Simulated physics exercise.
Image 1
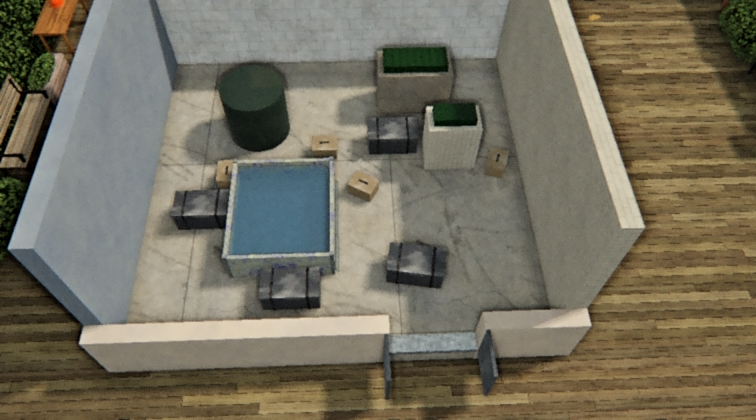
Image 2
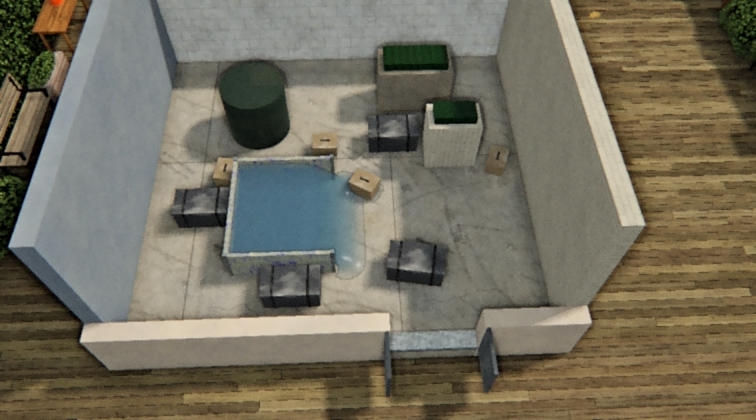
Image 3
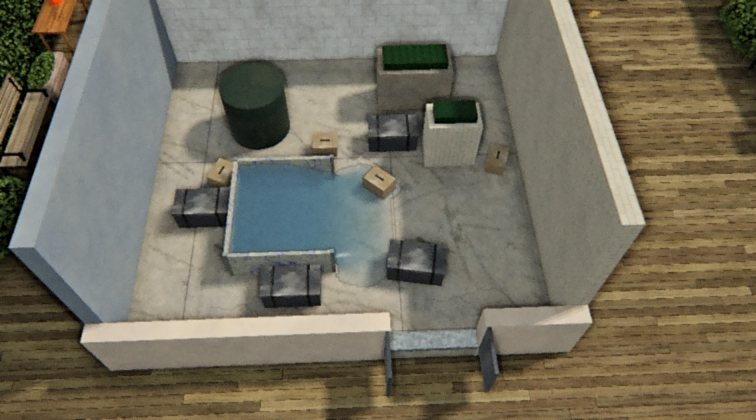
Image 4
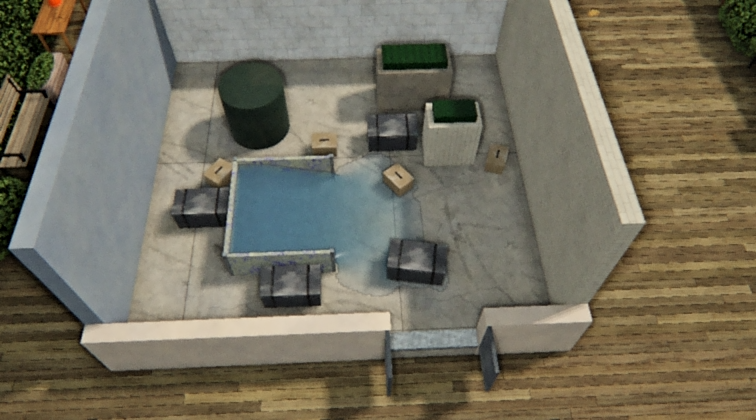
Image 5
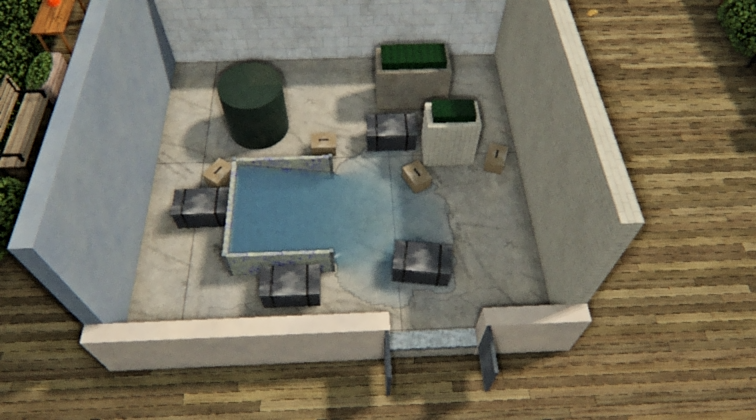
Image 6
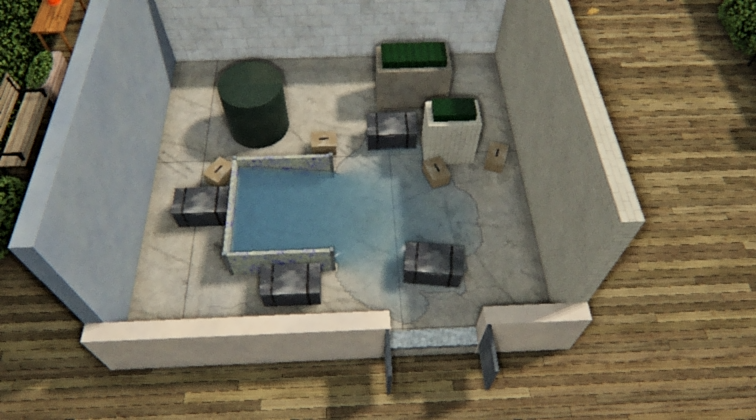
At the start, boxes and dark trunks sit around a full blue pool in a walled yard. The pool's right side opens and water spreads rightward across the floor, carrying a small tan box toward the pale planter, and then the dark trunk near the gate shifts slightly right.
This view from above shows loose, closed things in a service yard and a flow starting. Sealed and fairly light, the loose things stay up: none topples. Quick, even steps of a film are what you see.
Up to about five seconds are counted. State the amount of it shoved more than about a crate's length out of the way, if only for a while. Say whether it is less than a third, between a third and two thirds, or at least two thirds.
It is between a third and two thirds.
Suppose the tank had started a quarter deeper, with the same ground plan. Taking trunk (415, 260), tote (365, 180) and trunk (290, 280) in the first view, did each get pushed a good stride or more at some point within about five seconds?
Object 1: Passed the mark. Object 2: Passed the mark. Object 3: Stayed below the mark.
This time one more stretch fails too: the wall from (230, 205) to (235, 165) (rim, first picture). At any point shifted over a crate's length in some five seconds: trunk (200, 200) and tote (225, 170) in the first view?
Travelled at least that, then travelled at least that.
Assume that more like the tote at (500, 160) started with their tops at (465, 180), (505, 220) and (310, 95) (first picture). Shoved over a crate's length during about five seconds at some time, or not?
Per listing: Cleared out, cleared out, largely stays.
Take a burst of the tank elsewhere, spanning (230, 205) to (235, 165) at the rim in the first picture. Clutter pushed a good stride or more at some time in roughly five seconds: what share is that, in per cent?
About 40 per cent.
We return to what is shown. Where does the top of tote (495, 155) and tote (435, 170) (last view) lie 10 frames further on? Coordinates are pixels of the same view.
Look for them close to (493, 124) and (504, 165).
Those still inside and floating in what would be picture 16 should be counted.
I make it 2 of them.
A moment on, 2 of 8 are well off their spots; 0 afloat.
Next, 3 of 8 are well off their spots; 2 afloat.
Later, 3 of 8 are well off their spots; 3 afloat.
In the end, 3 of 8 are well off their spots, and 3 have been at some point; 3 afloat.
